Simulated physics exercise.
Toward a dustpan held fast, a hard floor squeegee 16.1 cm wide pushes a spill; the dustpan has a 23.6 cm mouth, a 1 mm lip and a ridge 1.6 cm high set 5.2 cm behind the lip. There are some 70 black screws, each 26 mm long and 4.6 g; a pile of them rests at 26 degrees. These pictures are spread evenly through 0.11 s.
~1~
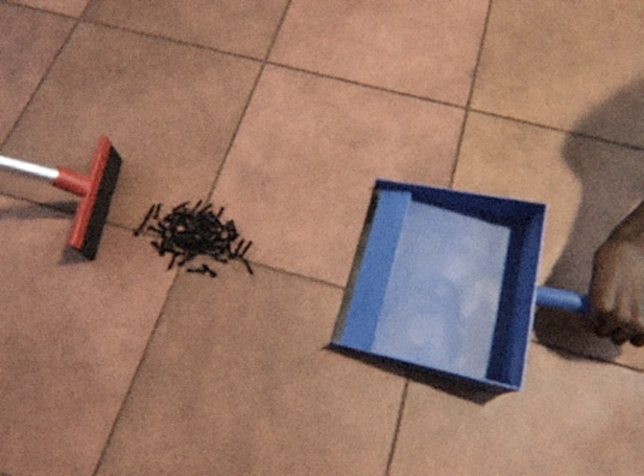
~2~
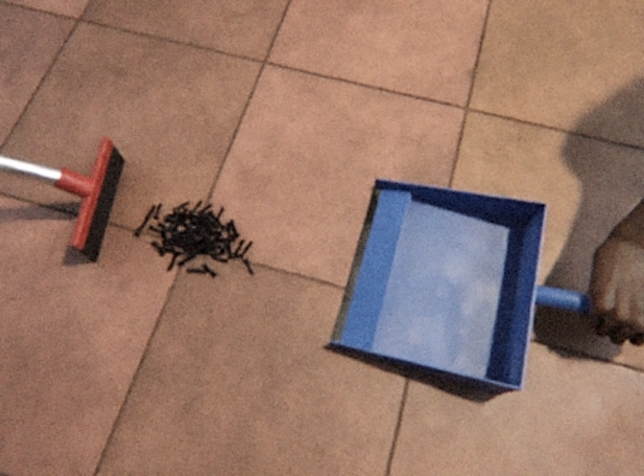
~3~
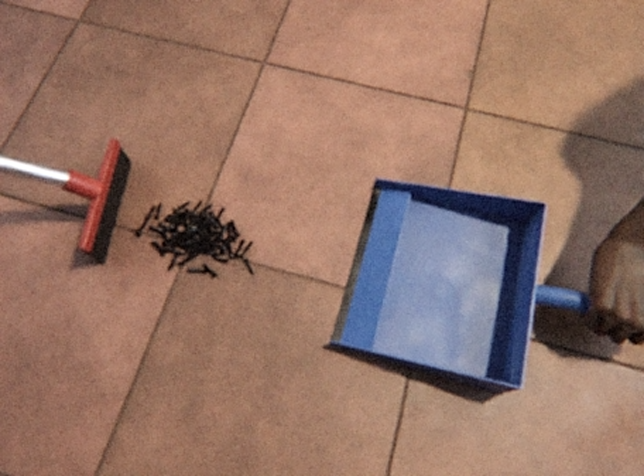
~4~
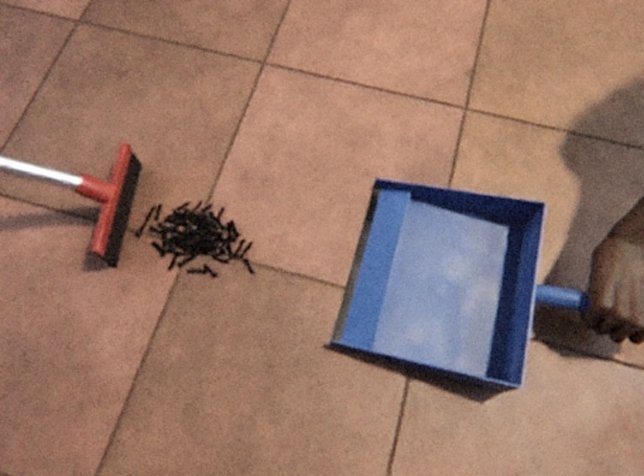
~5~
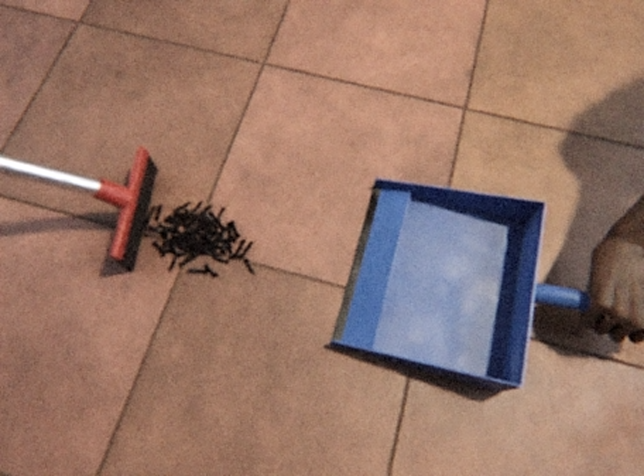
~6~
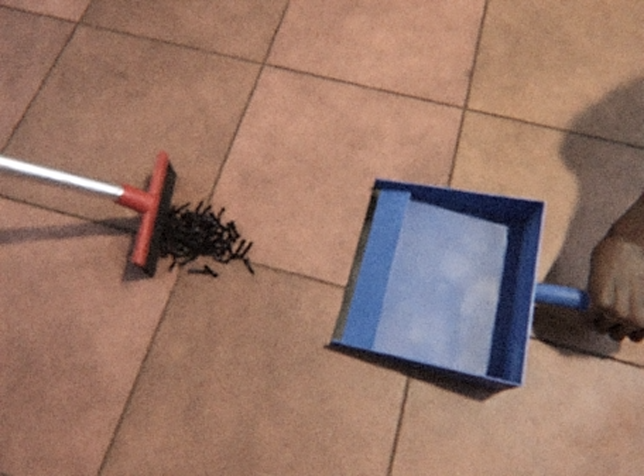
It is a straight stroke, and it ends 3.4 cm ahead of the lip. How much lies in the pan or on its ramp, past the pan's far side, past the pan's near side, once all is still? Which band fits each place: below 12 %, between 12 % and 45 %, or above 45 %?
Bands: Pan above 45 %; far side below 12 %; near side below 12 %.
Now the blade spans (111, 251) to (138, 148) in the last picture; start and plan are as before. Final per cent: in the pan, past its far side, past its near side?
That ends as pan 25, far 0, and near 0.
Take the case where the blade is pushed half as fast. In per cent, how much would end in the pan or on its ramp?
Share: About 25 %.
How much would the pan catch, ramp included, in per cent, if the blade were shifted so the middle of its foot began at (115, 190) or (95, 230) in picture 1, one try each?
Close to 60 in a hundred, then close to 60 in a hundred.
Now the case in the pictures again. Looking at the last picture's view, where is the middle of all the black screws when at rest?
Near (373, 266).
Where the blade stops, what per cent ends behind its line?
Estimate: Around 0 %.
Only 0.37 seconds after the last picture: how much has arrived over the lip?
Some 95 per cent by that point.
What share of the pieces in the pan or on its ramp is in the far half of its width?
Roughly 40 percent.
Then, 0.10 s after the last picture, middle of the blade 14 cm from the lip; 0 % over the lip, far side 0 %, near side 0 %.
Then, 0.16 s after the last picture, middle of the blade 7 cm from the lip; 0 % over the lip, far side 0 %, near side 0 %.
Then, 0.37 s after the last picture, middle of the blade 5 cm from the lip; 95 % over the lip, far side 0 %, near side 0 %.
In the end, pan 65 %, far side 0 %, near side 0 %, in front of the lip or behind the blade 35 %.
